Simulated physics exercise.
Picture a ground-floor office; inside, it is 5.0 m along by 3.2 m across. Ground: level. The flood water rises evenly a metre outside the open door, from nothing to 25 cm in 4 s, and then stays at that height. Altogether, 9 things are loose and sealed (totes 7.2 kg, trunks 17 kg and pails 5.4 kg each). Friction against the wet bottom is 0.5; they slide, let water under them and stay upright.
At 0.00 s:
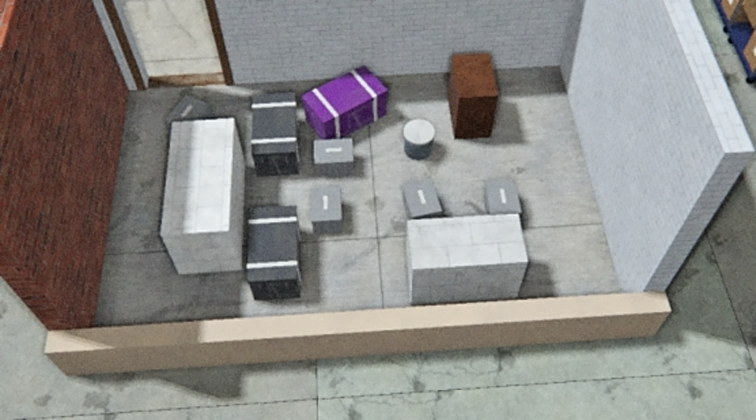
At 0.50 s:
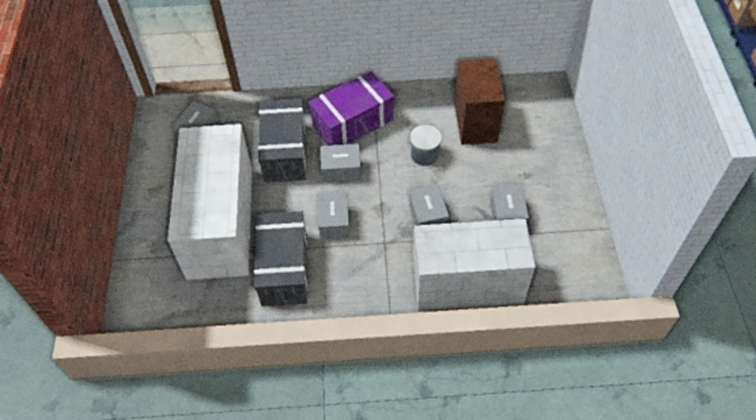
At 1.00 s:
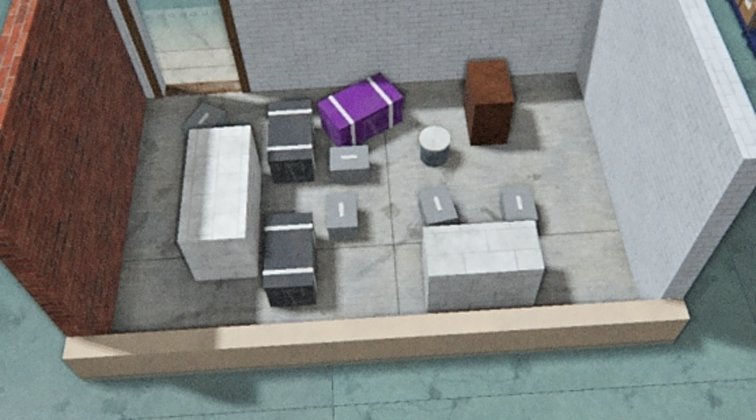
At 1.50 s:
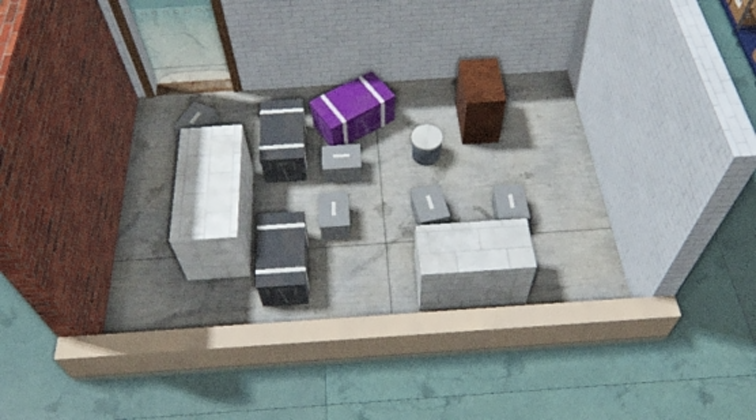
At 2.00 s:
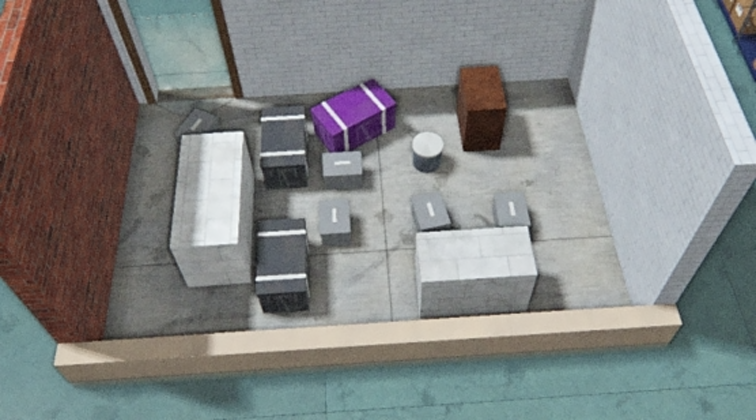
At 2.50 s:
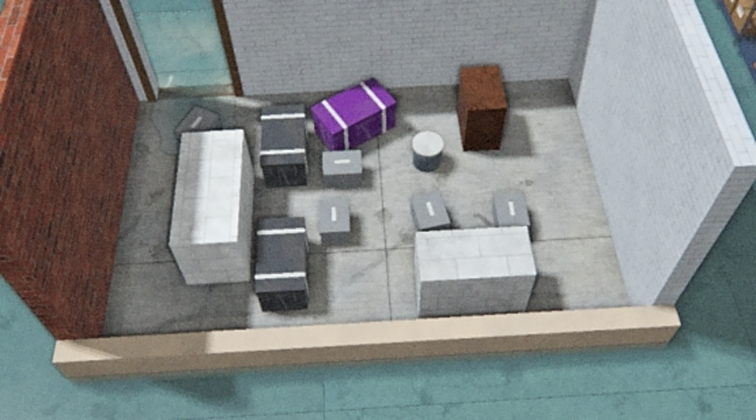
Walled room holding a purple trunk, dark trunks, grey boxes and white blocks, all staying still as the view shifts slightly.
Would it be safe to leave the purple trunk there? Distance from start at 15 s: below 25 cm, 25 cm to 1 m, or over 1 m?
25 cm to 1 m.
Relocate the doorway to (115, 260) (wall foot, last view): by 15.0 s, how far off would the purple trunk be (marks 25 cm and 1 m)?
Under that change the purple trunk is pushed well away.
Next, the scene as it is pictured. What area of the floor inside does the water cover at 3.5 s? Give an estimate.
Somewhere around 2.5 m2, roughly.
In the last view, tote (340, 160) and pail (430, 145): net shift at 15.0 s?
In turn: 200 cm, 140 cm.
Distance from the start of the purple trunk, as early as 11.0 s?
Some 80 cm from the start.
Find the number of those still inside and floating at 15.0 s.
Count: 9.
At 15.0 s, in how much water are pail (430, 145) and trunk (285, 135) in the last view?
I'd put it at 15 cm and 13 cm respectively.
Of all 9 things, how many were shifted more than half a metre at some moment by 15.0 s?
The total is 9.
After 3.5 s the purple trunk is near (354, 105), 0.0 m from its start, aground; 0 afloat.
After 6.8 s the purple trunk is near (371, 103), 0.2 m from its start, aground; 2 afloat.
After 11.0 s the purple trunk is near (423, 78), 0.8 m from its start, afloat; 8 afloat.
After 15.0 s the purple trunk is near (306, 86), 0.6 m from its start, afloat; 9 afloat.
